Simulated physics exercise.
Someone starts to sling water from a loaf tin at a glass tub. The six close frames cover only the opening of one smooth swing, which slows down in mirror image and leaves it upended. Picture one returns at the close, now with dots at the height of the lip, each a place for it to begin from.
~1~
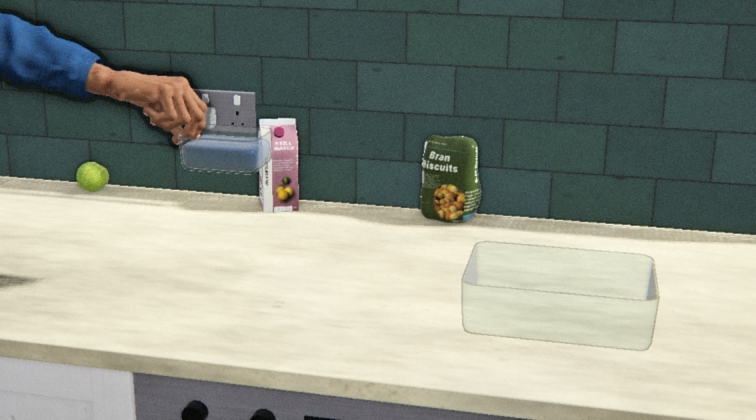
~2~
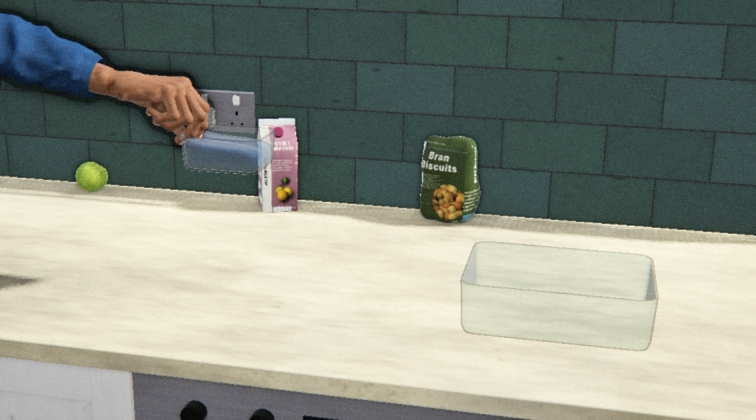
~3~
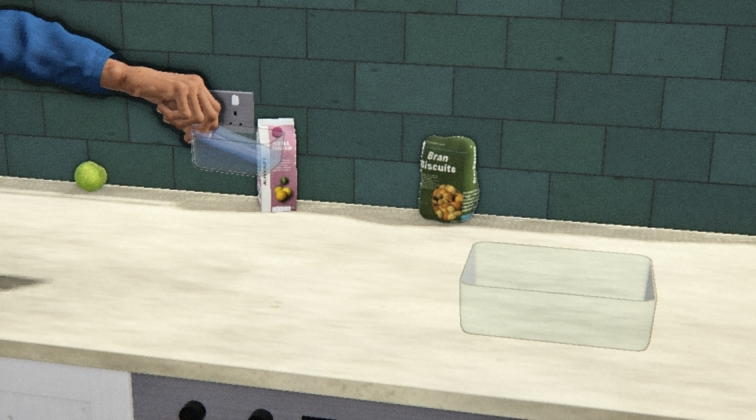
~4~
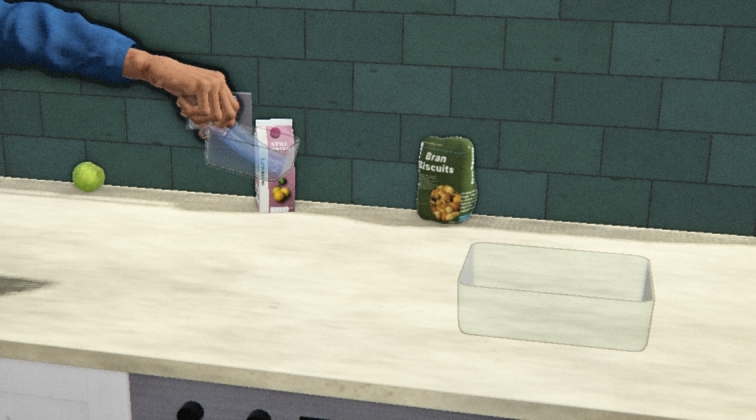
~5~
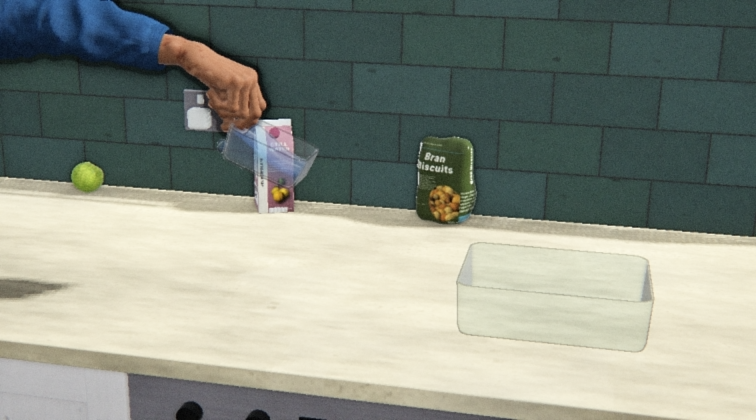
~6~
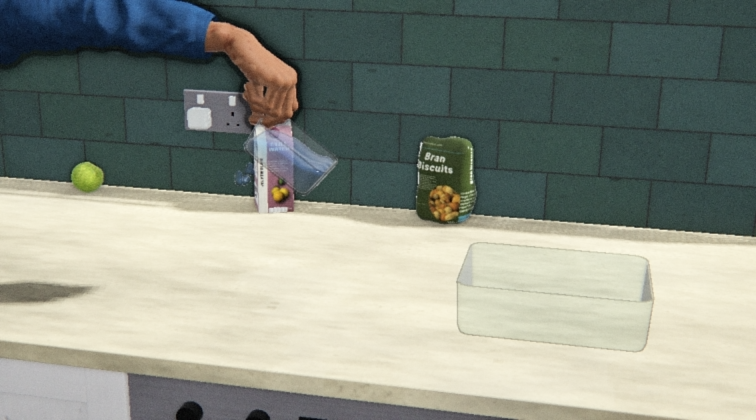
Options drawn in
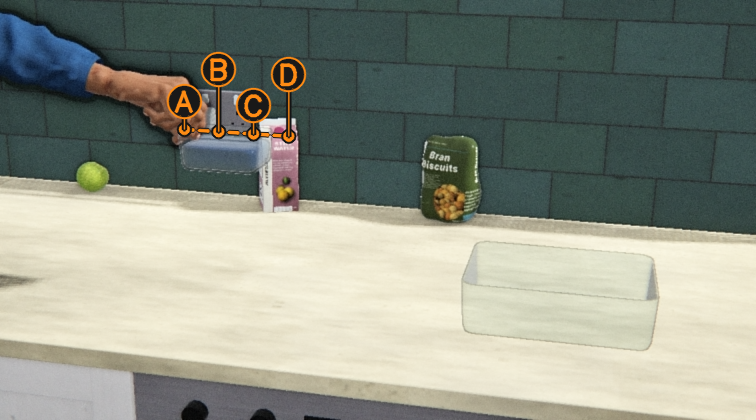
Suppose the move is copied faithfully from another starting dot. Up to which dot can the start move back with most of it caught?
D is the one.
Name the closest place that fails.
That is place C.
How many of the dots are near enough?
One.
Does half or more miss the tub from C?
Yes, it does.
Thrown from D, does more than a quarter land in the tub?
Yes, clearly.
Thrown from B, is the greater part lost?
Yes, that goes wrong.
On the marked copy, A at (184, 129); B at (218, 131); C at (253, 133); D at (288, 136).
With A, about 0 % lands in the tub, 100 % falls short.
With B, about 0 % lands in the tub, 98 % falls short.
With C, about 9 % lands in the tub, 85 % falls short and 6 % goes beside or beyond.
With D, about 70 % lands in the tub, 24 % falls short and 6 % goes beside or beyond.
